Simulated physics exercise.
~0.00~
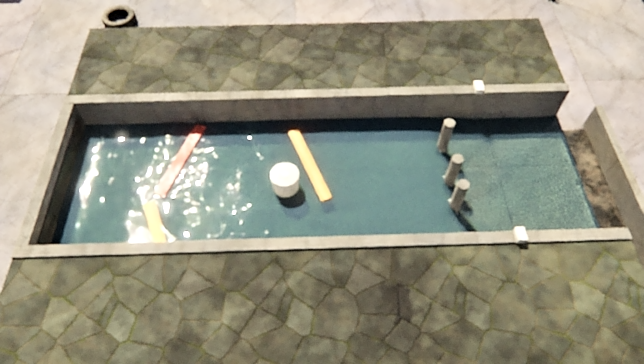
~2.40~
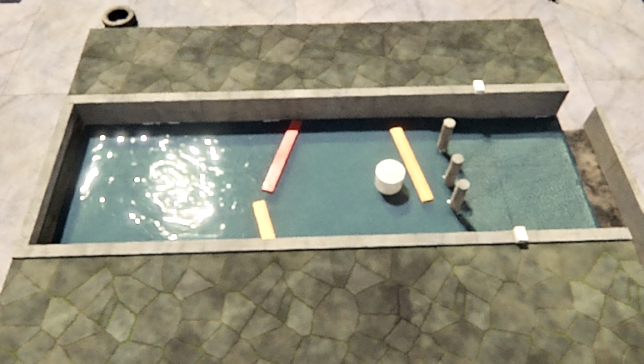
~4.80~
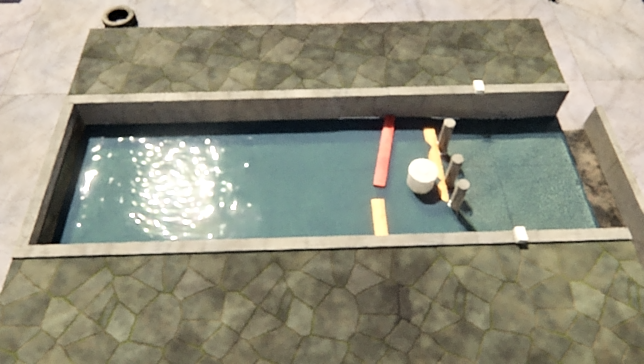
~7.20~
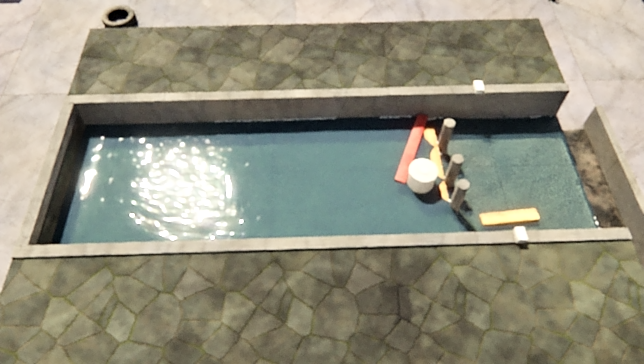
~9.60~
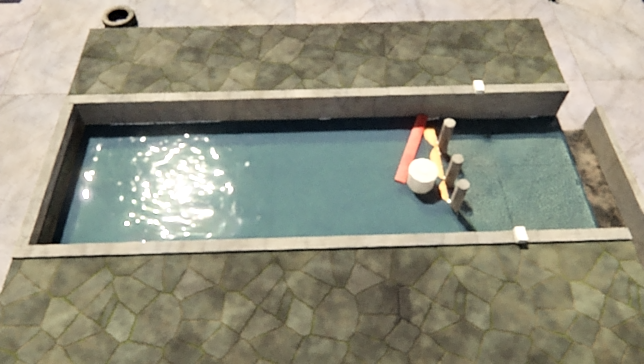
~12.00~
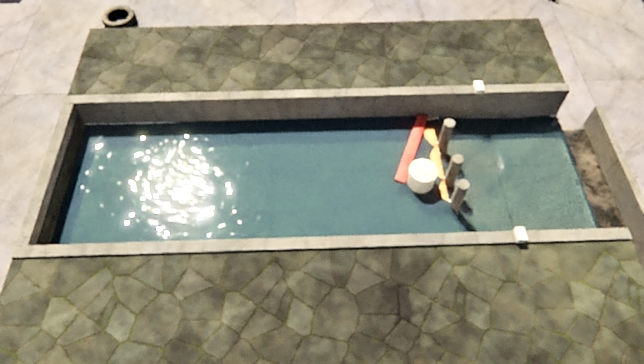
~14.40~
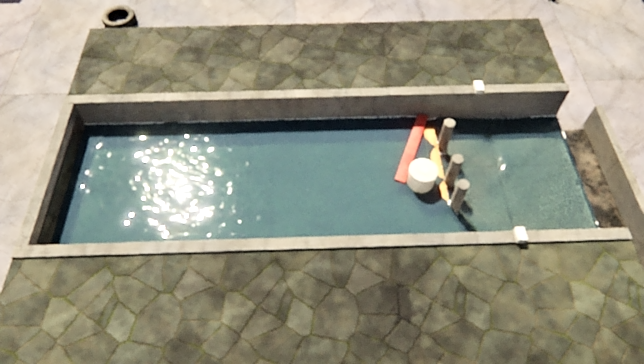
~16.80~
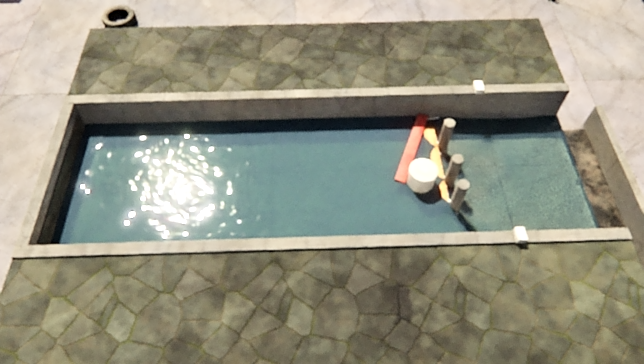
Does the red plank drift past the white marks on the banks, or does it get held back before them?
It gets held back before the white marks. It comes to rest behind the orange plank and the tub at the posts and stays there.
